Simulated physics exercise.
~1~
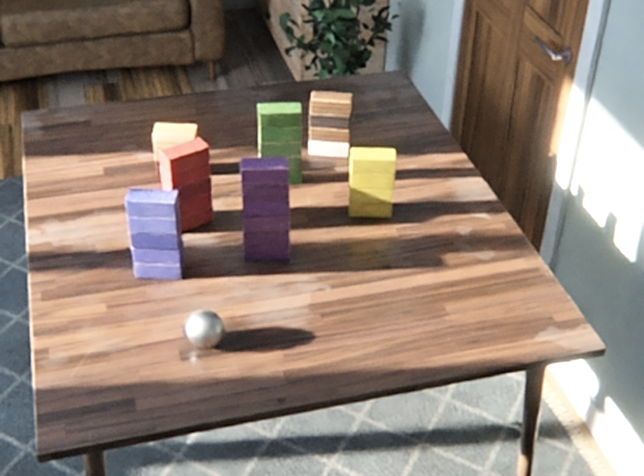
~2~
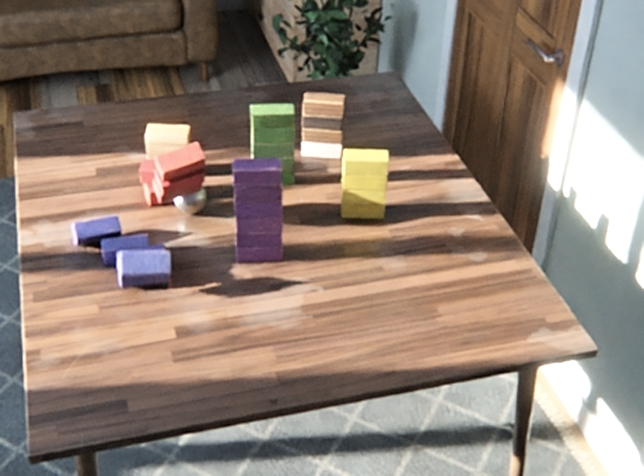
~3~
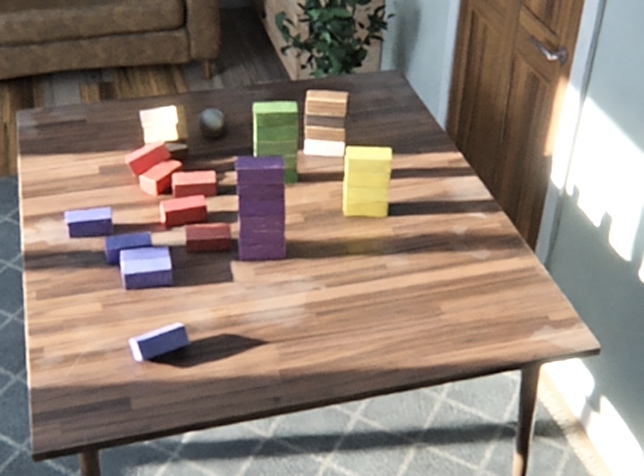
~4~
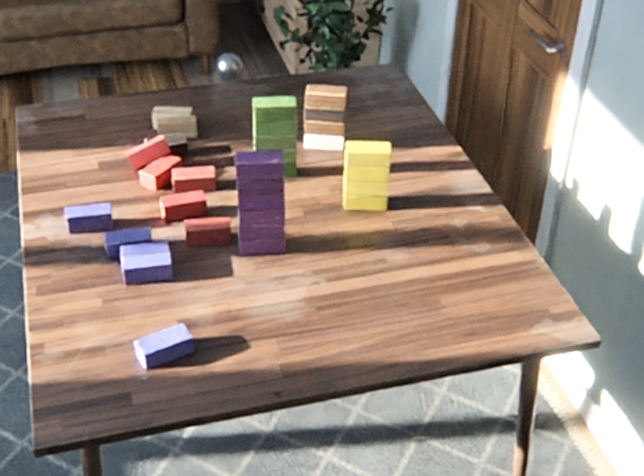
A steel ball rolls across a table, topples the blue and red block towers, and leaves the green one standing.
